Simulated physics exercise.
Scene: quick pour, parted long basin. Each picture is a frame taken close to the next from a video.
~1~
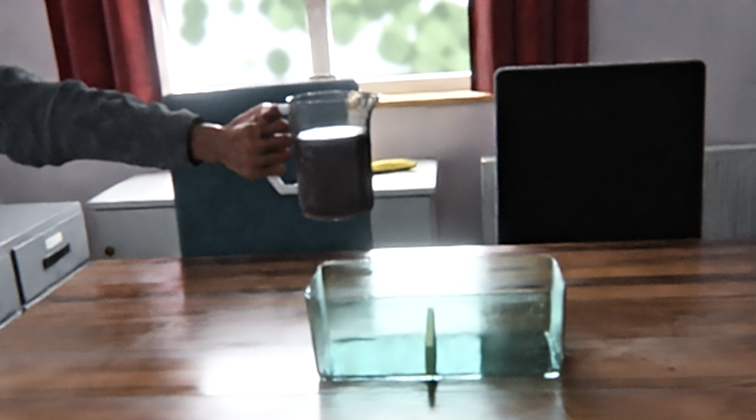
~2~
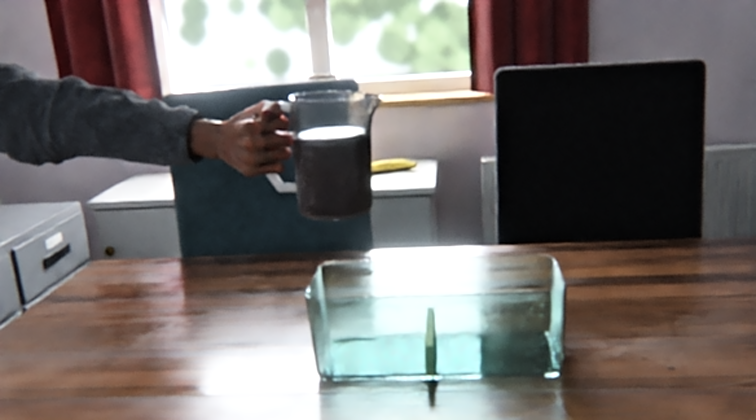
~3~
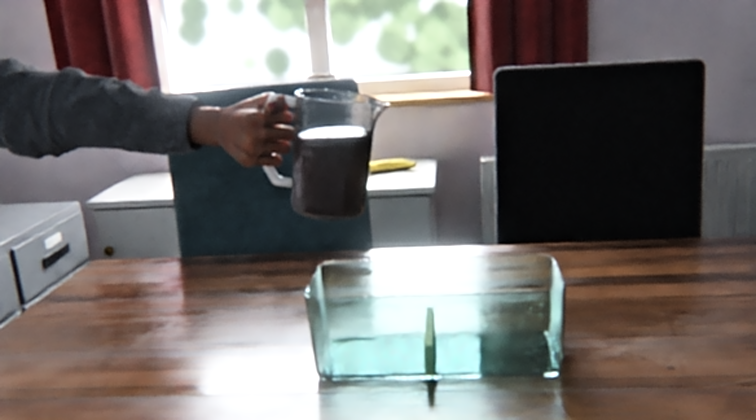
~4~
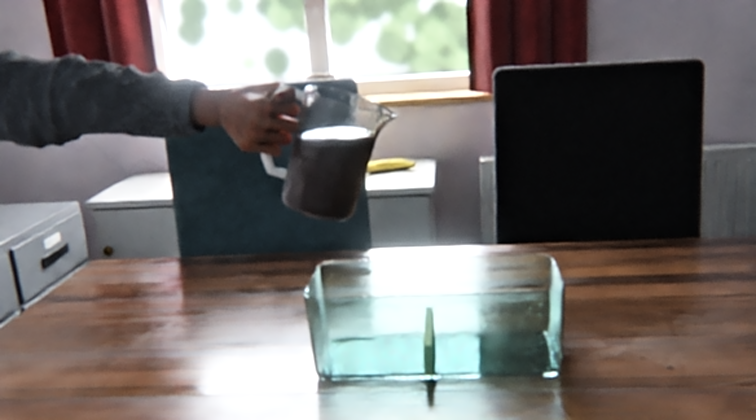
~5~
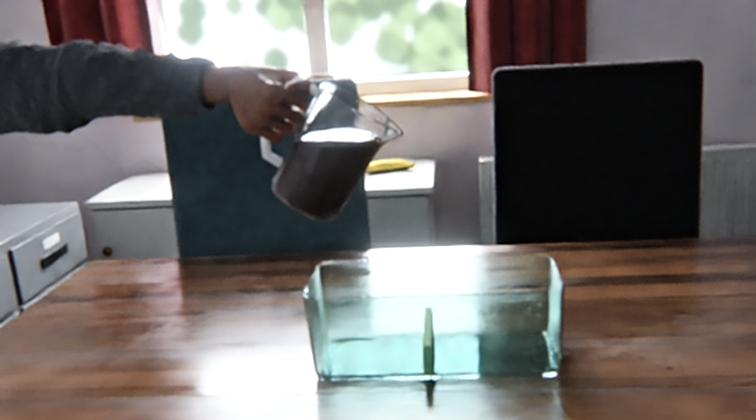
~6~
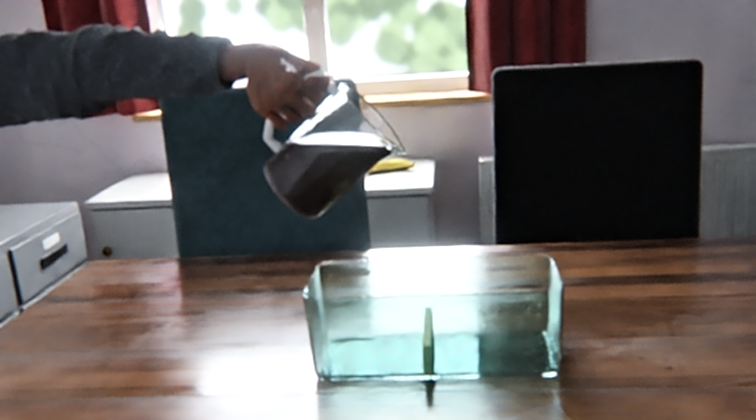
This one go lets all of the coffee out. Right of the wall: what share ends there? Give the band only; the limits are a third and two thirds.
The share right of the wall falls into the top range, past two thirds.
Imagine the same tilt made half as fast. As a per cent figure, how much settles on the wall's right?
Something like 90 percent.
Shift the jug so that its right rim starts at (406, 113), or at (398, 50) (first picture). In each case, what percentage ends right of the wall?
Start one gives some 90 %, start two some 80 %.
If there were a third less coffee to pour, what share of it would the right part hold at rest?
About 90 in a hundred.
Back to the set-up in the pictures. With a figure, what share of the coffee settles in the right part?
Close to 90 percent.
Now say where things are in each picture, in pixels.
In the first picture, tilt 0°; pouring edge (381, 95); surface from (296, 136) to (368, 131); the long basin's rim runs from (313, 281) to (559, 273); the wall's top is at (430, 326).
In the second picture, tilt 2°; pouring edge (384, 97); surface from (296, 135) to (369, 131).
In the third picture, tilt 9°; pouring edge (389, 103); surface from (297, 135) to (371, 132).
In the fourth picture, tilt 20°; pouring edge (397, 115); surface from (298, 140) to (375, 134).
In the fifth picture, tilt 34°; pouring edge (404, 133); surface from (287, 156) to (382, 137).
In the sixth picture, tilt 50°; pouring edge (407, 154); surface from (273, 157) to (393, 145).
A moment on, the jug is tipped right over and 61 per cent is still to pour, 0 is left of the wall and 11 right of it.
Next, the jug is tipped right over and 13 per cent is still to pour, 5 is left of the wall and 61 right of it.
Then the jug is tipped right over and 1 per cent is still to pour, 7 is left of the wall and 85 right of it.
Later the jug is tipped right over and 0 per cent is still to pour, 9 is left of the wall and 88 right of it.
At rest 9 per cent lies left of the wall, 88 right of it and 3 outside.
